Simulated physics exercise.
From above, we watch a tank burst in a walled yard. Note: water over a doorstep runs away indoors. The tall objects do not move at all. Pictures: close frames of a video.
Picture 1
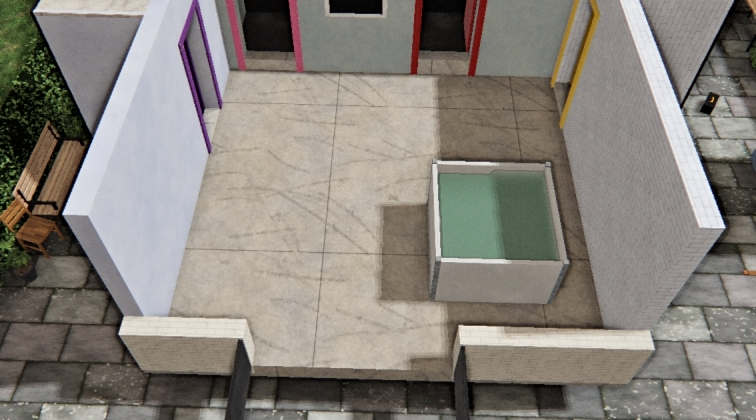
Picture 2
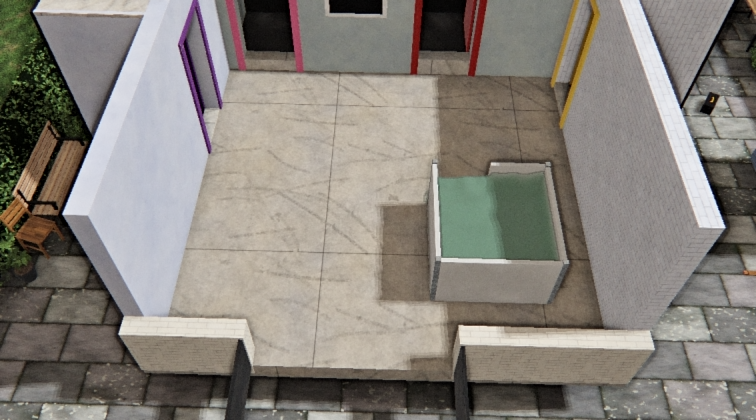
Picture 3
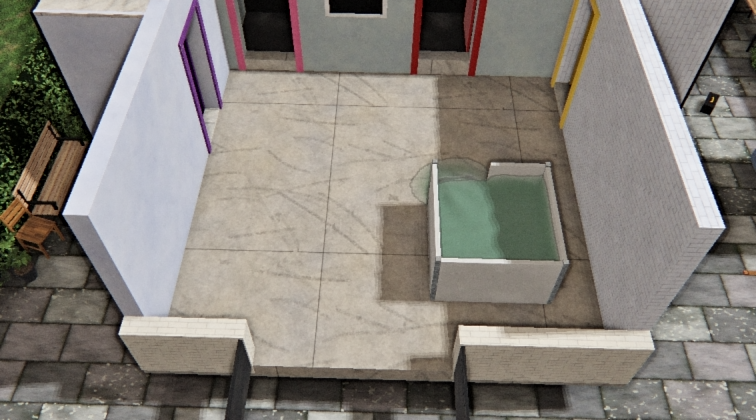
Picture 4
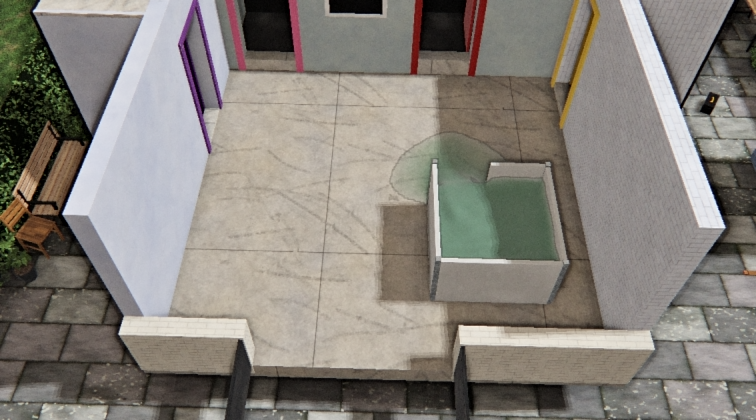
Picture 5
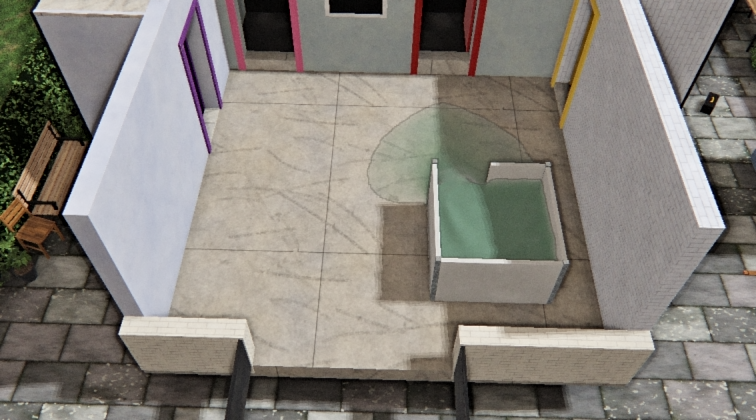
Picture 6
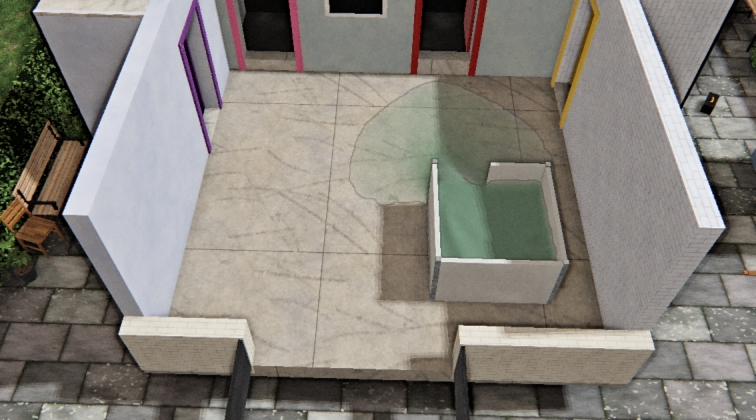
To begin with, a whole, still tank of green water stands toward the right of a walled yard with coloured door surrounds. Part of its far side opens, and water pours out through the gap, spreading across the paved floor in a widening, thin green sheet toward the back wall.
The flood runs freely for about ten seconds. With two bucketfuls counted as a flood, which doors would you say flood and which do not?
I would say the red door does not; the purple door floods; the pink door does not; the yellow door floods.
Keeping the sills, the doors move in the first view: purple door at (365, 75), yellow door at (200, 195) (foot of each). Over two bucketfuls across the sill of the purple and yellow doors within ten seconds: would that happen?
Result - purple door: Crosses the limit; yellow door: Remains below the limit.
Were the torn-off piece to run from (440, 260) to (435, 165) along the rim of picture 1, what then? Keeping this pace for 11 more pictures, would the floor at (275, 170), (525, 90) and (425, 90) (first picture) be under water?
In turn: Inundated, then untouched, then untouched.
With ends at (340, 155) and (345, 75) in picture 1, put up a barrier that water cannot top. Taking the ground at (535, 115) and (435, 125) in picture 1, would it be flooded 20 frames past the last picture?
Soaked, soaked.
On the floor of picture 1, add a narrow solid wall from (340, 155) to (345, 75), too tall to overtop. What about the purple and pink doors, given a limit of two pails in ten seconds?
I'd say the purple one falls short of it and the pink one falls short of it.
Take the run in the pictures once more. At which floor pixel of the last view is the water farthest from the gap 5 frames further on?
At roughly (311, 75).
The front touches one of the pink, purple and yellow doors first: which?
My answer: The one in yellow.
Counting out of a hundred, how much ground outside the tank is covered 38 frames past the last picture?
I'd say close to 80 per cent.
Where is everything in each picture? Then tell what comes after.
In the first frame, the tank at (495, 214) is whole and still.
In the second frame, the front is at a hidden place, out from the gap on the tank's far side.
In the third frame, water pours out on the tank's far side and has run to a hidden place.
In the fourth frame, the front is at (447, 135), out from the gap on the tank's far side.
In the fifth frame, water pours out on the tank's far side and has run to (439, 107).
In the sixth frame, the front is at (434, 85), out from the gap on the tank's far side.
A moment on, water covers 40 % of the floor; the red door wet at the sill, nothing in, the purple door not reached, the pink door not reached, the yellow door wet at the sill, nothing in.
Next, water covers 45 % of the floor; the red door wet at the sill, nothing in, the purple door not reached, the pink door wet at the sill, nothing in, the yellow door under two buckets in.
Then, water covers 50 % of the floor; the red door wet at the sill, nothing in, the purple door under two buckets in, the pink door wet at the sill, nothing in, the yellow door over two buckets in.
Later, water covers 80 % of the floor; the red door wet at the sill, nothing in, the purple door over two buckets in, the pink door wet at the sill, nothing in, the yellow door over two buckets in.
In the end, water covers 95 % of the floor; the red door wet at the sill, nothing in, the purple door far over two buckets in, the pink door wet at the sill, nothing in, the yellow door over two buckets in.
